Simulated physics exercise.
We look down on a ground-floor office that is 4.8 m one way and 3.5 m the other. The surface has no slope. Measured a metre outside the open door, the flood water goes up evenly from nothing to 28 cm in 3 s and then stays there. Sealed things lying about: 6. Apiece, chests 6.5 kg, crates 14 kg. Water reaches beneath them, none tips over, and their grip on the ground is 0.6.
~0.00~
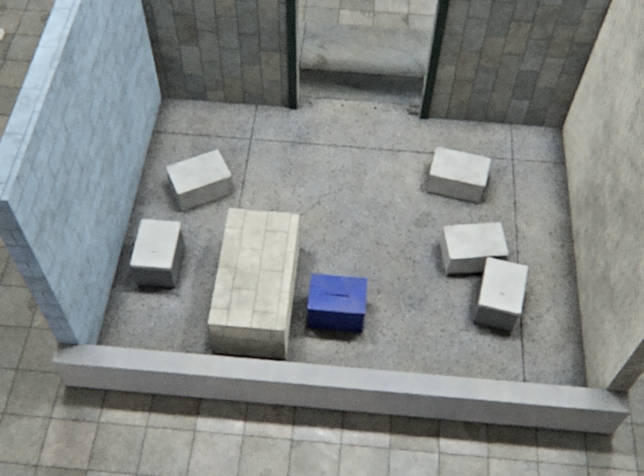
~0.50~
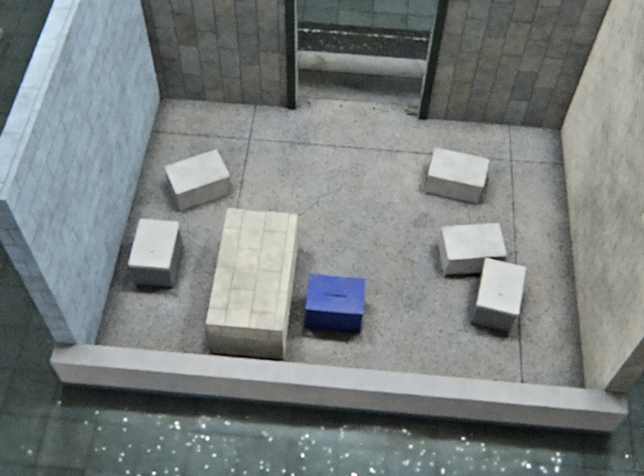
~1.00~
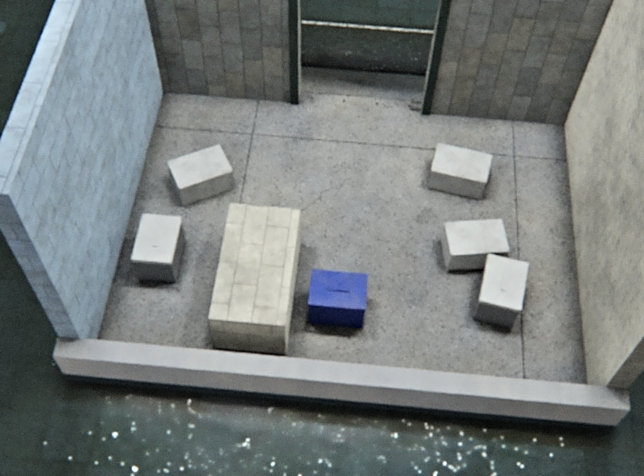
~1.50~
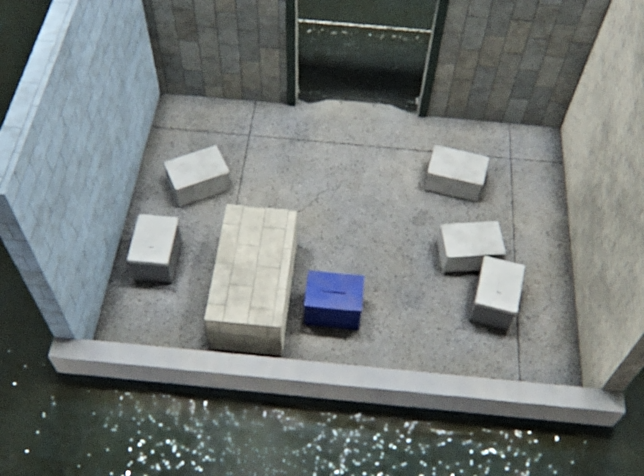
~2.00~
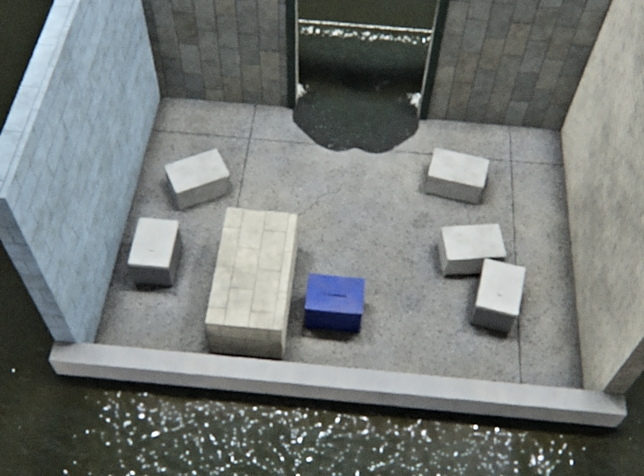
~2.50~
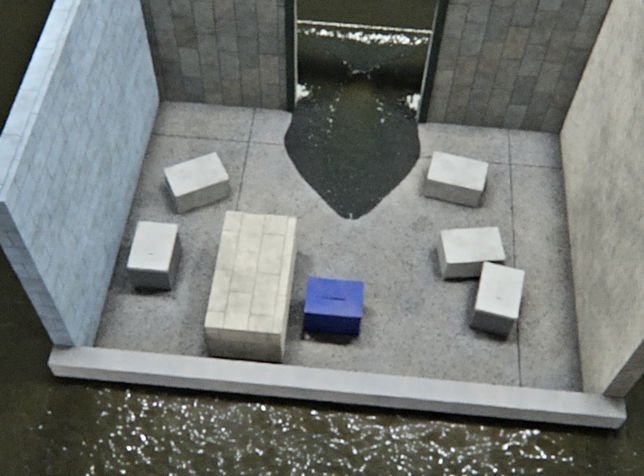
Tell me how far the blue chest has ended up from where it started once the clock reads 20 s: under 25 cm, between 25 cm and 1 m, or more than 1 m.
Between 25 cm and 1 m from its start.
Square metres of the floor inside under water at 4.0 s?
That flooded area is roughly 8.5 m2.
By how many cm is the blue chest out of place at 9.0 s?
By that time, close to 60 cm.
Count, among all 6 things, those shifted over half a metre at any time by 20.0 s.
The total is 6.
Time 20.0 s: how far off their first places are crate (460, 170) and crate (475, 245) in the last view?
10 cm and 80 cm respectively.
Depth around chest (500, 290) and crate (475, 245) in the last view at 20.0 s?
First about 23 cm, second about 20 cm.
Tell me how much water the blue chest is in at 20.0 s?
I'd put it at about 25 cm.
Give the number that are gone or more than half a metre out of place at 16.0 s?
I get 5.
After 4.0 s the blue chest is near (335, 330), 0.4 m from its start, aground; 0 afloat.
After 9.0 s the blue chest is near (311, 345), 0.6 m from its start, afloat; 6 afloat.
After 16.0 s the blue chest is near (307, 330), 0.5 m from its start, afloat; 6 afloat.
After 20.0 s the blue chest is near (307, 329), 0.5 m from its start, afloat; 6 afloat.
